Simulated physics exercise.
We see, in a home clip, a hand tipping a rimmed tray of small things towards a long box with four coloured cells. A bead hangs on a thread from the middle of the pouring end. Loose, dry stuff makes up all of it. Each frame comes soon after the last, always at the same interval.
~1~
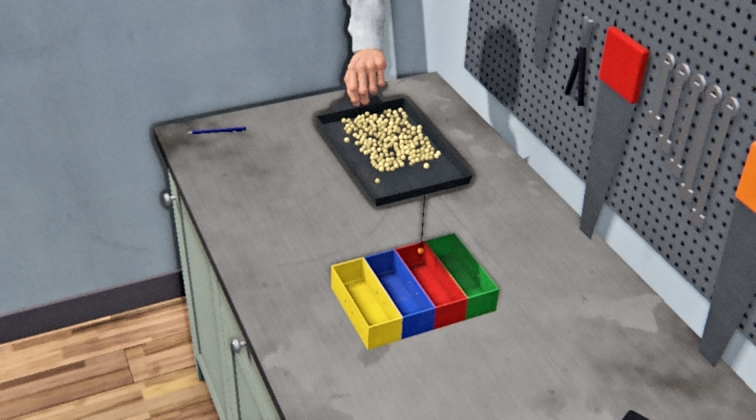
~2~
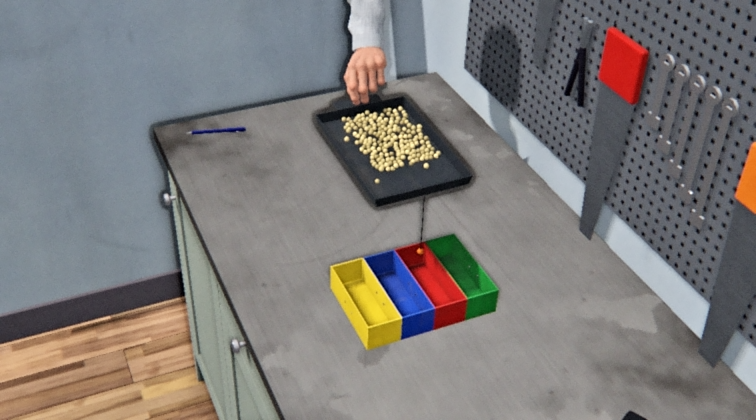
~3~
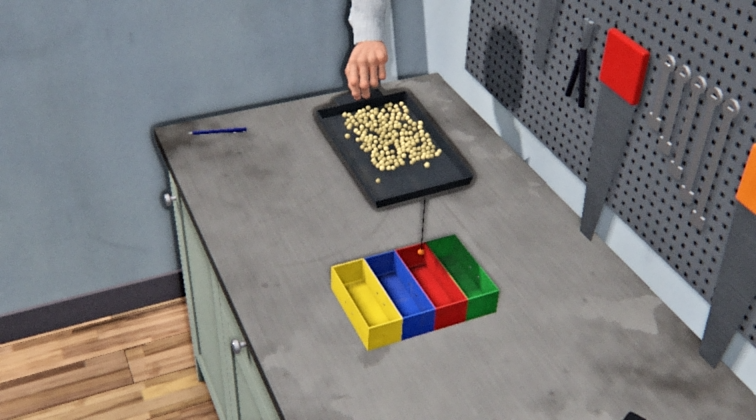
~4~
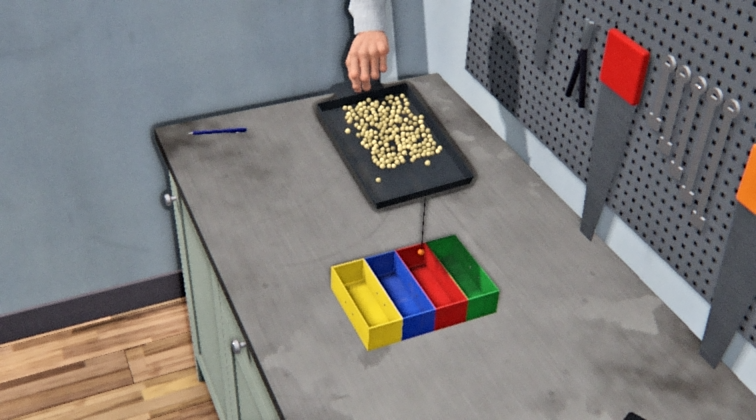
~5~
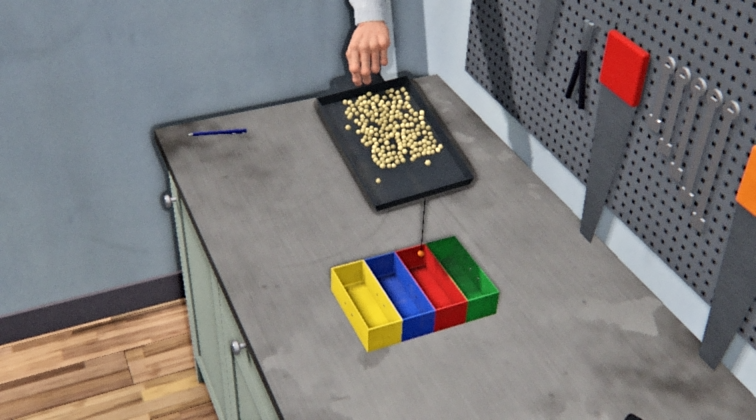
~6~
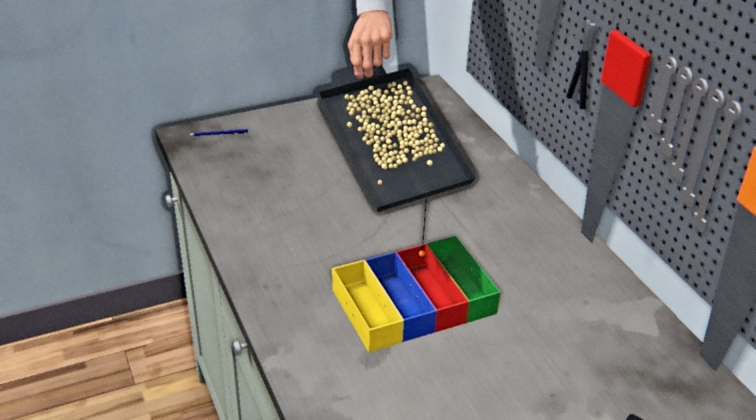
At first, a hand holds a dark rimmed tray of soya beans level above a grey worktop, near a long box with yellow, blue, red and green cells, a bead hanging on a thread from its near edge. Then the hand gradually tilts the tray, its left corner lowest, and a few beans shift slightly.
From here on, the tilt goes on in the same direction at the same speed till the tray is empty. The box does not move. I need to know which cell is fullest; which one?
That is the blue cell.
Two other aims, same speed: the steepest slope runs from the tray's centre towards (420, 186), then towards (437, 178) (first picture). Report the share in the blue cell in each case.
I'd say roughly 20 percent with the first slope, 0 percent with the other.
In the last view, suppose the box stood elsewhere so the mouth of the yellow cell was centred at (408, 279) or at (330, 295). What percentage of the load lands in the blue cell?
First 10 per cent, second 30 per cent.
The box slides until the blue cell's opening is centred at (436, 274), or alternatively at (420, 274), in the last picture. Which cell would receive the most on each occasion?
The yellow one, then the cell in yellow.
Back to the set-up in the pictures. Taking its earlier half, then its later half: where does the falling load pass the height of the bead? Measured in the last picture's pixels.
It goes through near (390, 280) first, then near (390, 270).
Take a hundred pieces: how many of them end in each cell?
Yellow cell: Around 20 percent; blue cell: Around 60 percent; red cell: Around 20 percent; green cell: Around 0 percent.
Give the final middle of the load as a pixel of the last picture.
Roughly at (401, 310), give or take.
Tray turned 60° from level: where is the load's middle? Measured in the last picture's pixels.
Somewhere about pixel (401, 199).
Soon after the last picture, tray tipped steeply; most on the tray; a small part in the blue cell; a small part in the yellow cell; a small part falling or outside the box.
A little later, tray tipped right over; about a third on the tray; about a quarter in the blue cell; a small part in the yellow cell; a stray few in the red cell; about a quarter falling or outside the box.
Later still, tray tipped past a quarter turn; about two thirds in the blue cell; about a quarter in the yellow cell; a small part in the red cell; a stray few in the green cell; a stray few falling or outside the box.
At rest, tray tipped past a quarter turn; about two thirds in the blue cell; about a quarter in the yellow cell; a small part in the red cell; a stray few in the green cell; a stray few outside the box.
